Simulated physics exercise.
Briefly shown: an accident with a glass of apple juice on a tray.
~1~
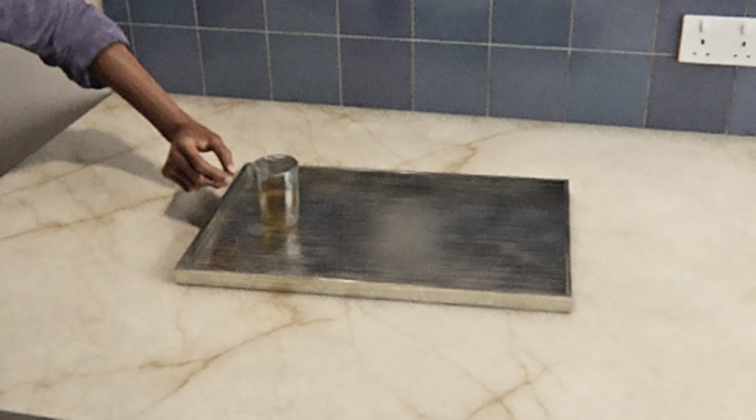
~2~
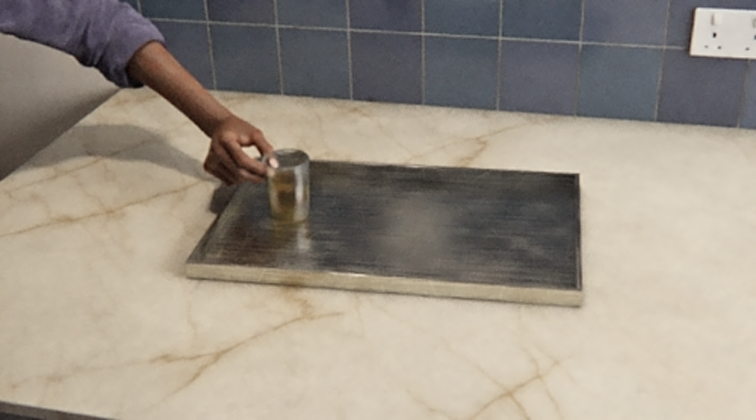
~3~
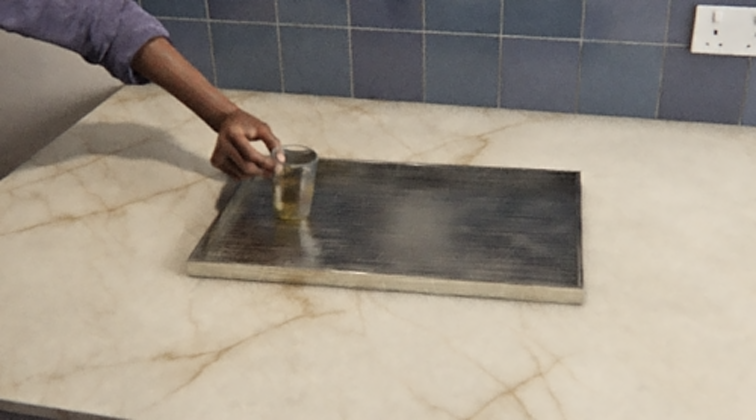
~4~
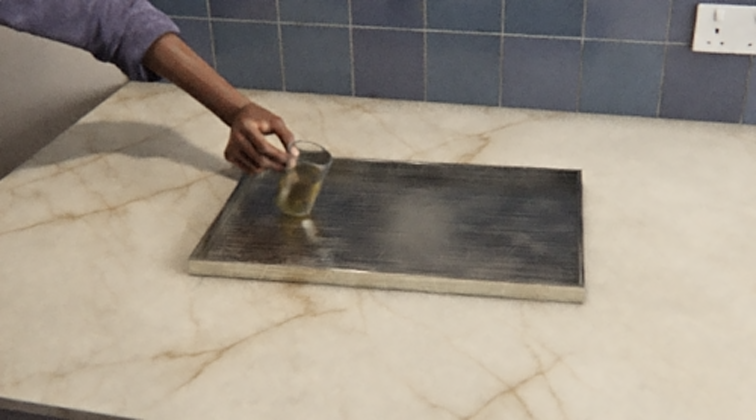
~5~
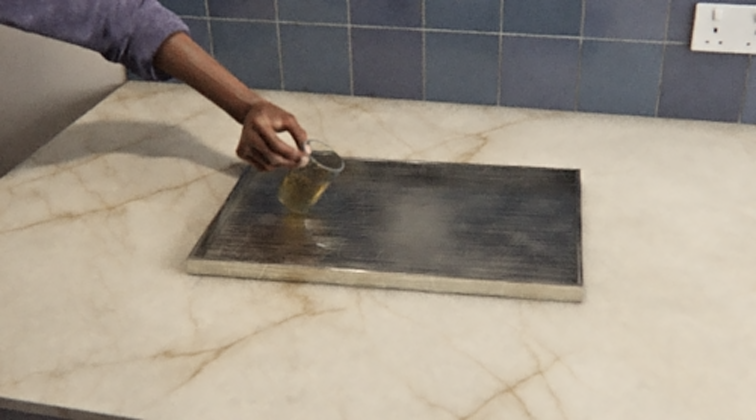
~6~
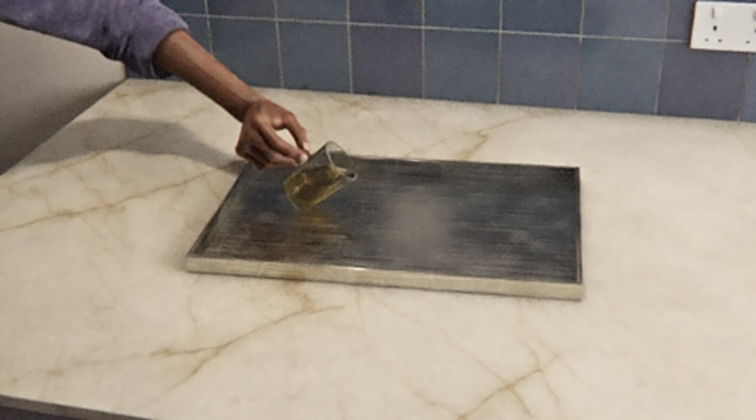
A hand pushing a half-full glass of yellowish liquid on a dark tray, the glass tilting steadily over to the right.
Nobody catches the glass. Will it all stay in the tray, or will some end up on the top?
Contained.
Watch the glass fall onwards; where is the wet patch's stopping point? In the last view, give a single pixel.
Roughly (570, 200).
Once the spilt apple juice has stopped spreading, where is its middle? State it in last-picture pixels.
Near (494, 219).
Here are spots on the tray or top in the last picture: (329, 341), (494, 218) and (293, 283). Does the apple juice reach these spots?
I'd call the first one safe, the middle one covered and the final one safe.
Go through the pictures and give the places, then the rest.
In the first picture, it stands upright; glass (277, 190) about half full; tray (358, 279).
In the second picture, the hand pushes it; glass about half full, surface at (288, 183).
In the third picture, the hand pushes it; glass (293, 181) about half full.
In the fourth picture, the hand pushes it; glass (302, 177) tipped 20°; tray (371, 270).
In the fifth picture, the hand pushes it; glass (310, 176) tipped 35°.
In the sixth picture, it is falling; glass (320, 177) tipped 50°.
Soon after, the glass lies in the tray; the puddle covers about as much as a plate; all of it is inside the rim.
Later, the puddle covers about as much as a tray; all of it is inside the rim.
In the end, the puddle covers about as much as a tray; all of it is inside the rim.
